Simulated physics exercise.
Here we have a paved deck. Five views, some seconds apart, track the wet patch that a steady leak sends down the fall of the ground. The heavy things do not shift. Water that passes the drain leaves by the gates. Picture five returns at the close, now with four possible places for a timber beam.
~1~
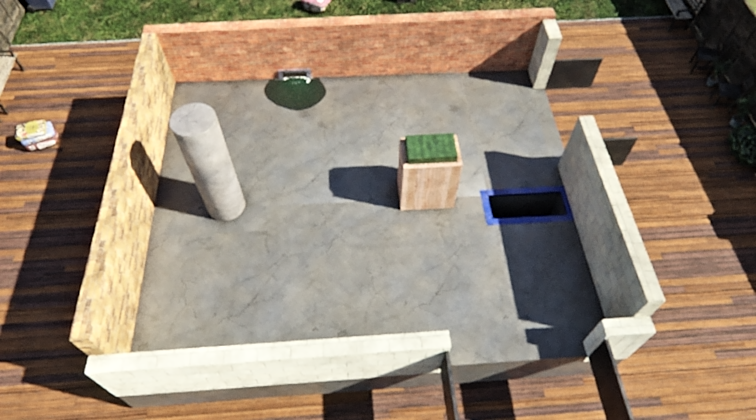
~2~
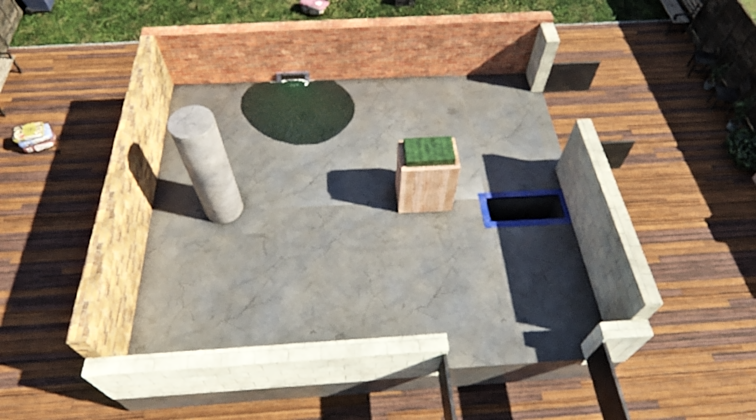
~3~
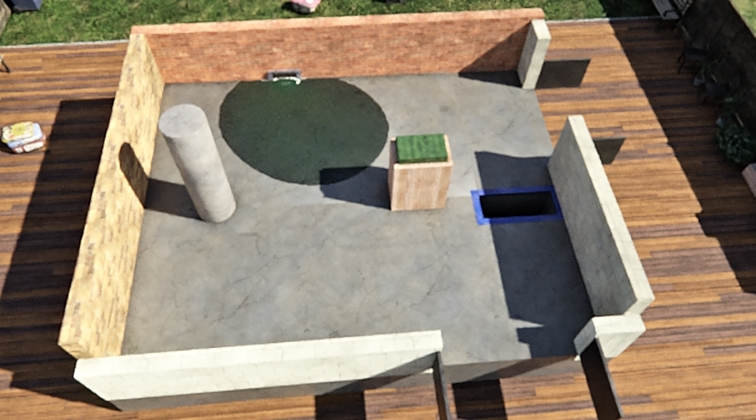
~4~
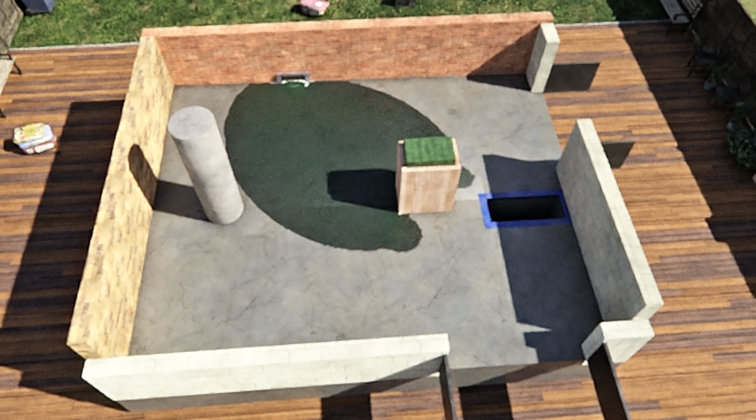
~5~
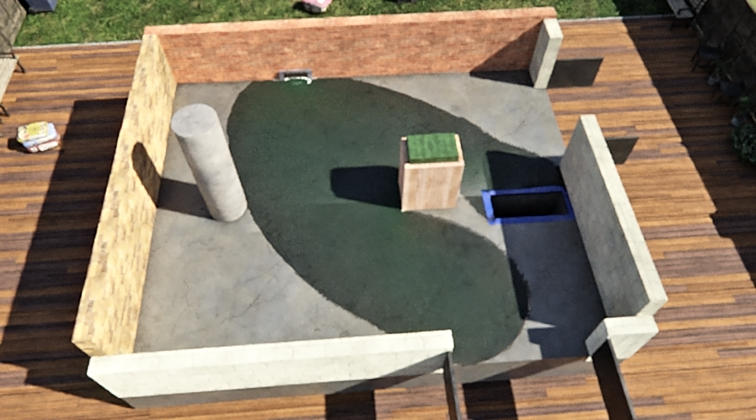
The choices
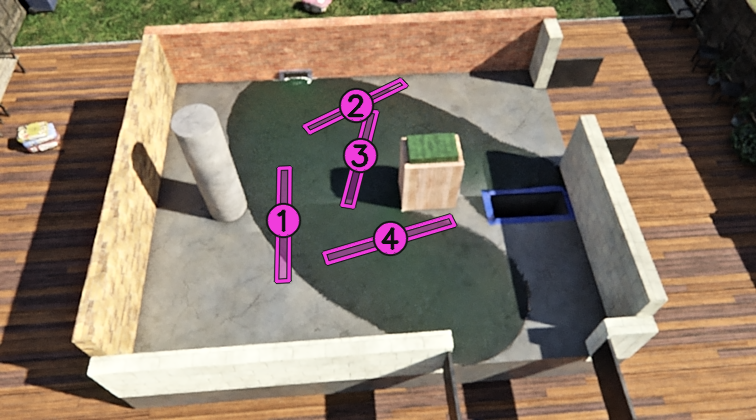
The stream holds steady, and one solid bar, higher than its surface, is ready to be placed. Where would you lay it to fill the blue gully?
4.
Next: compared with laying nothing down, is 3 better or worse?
It is worse.
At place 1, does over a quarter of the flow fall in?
Yes, it does.
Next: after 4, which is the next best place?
1.
On the marked copy, 1 from (282, 280) to (284, 168); 2 from (307, 129) to (403, 82); 3 from (347, 206) to (372, 111); 4 from (325, 258) to (452, 220).
For place 1, about 33 % of the stream runs into the blue gully, about 66 % out by the gates.
For place 2, about 10 % of the stream runs into the blue gully, about 89 % out by the gates.
For place 3, about 14 % of the stream runs into the blue gully, about 86 % out by the gates.
For place 4, about 54 % of the stream runs into the blue gully, about 46 % out by the gates.
